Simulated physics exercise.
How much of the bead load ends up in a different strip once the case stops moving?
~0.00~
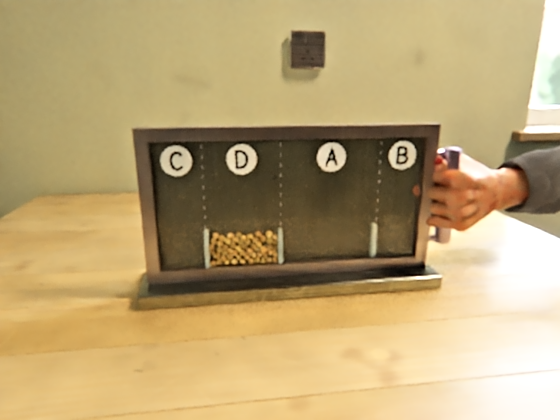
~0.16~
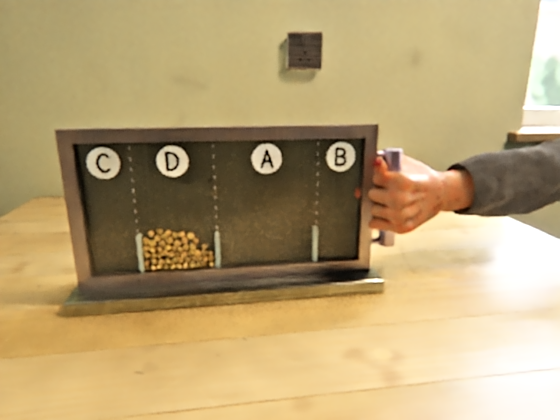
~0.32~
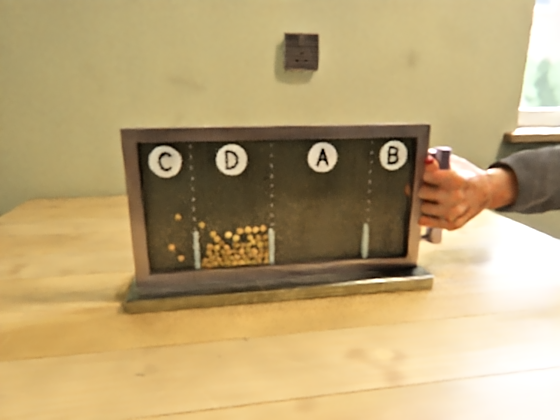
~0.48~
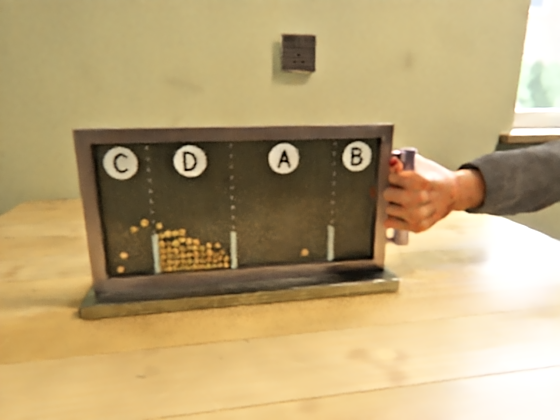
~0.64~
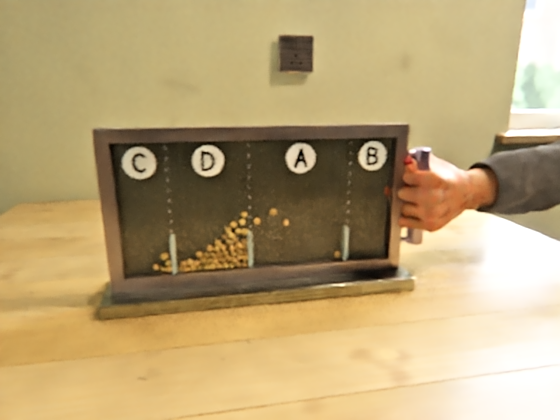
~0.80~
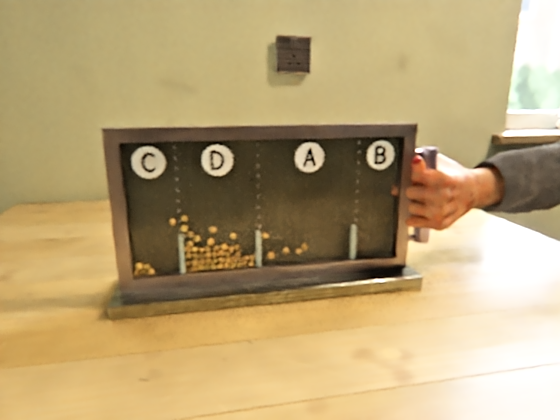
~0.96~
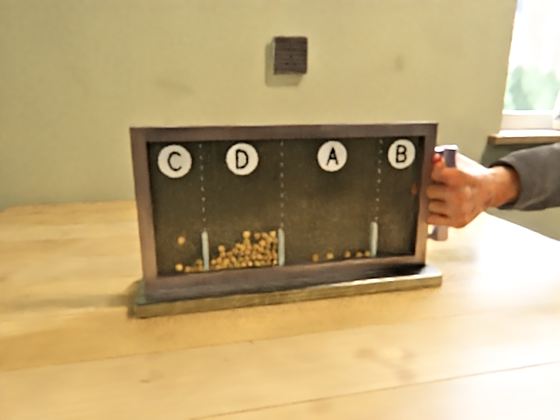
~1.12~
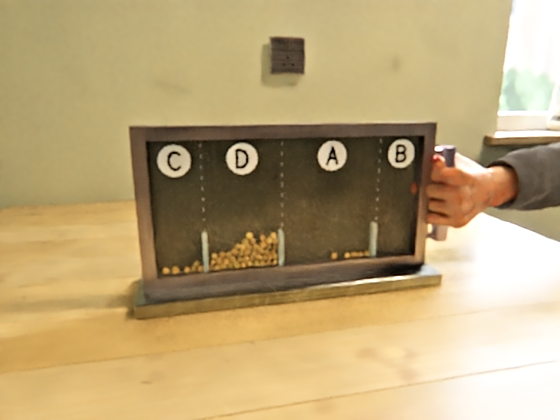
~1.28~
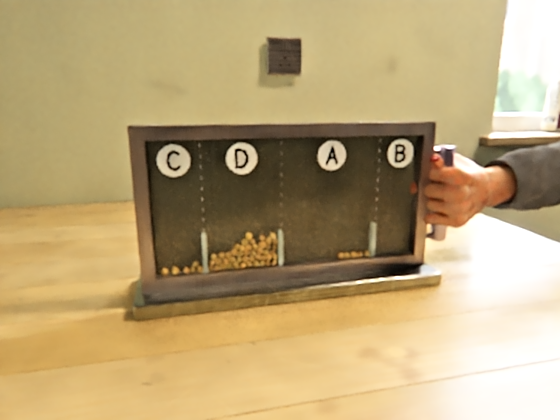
Only part of it changes strip. Most beads stay heaped in D, while a smaller share ends up in C and A.
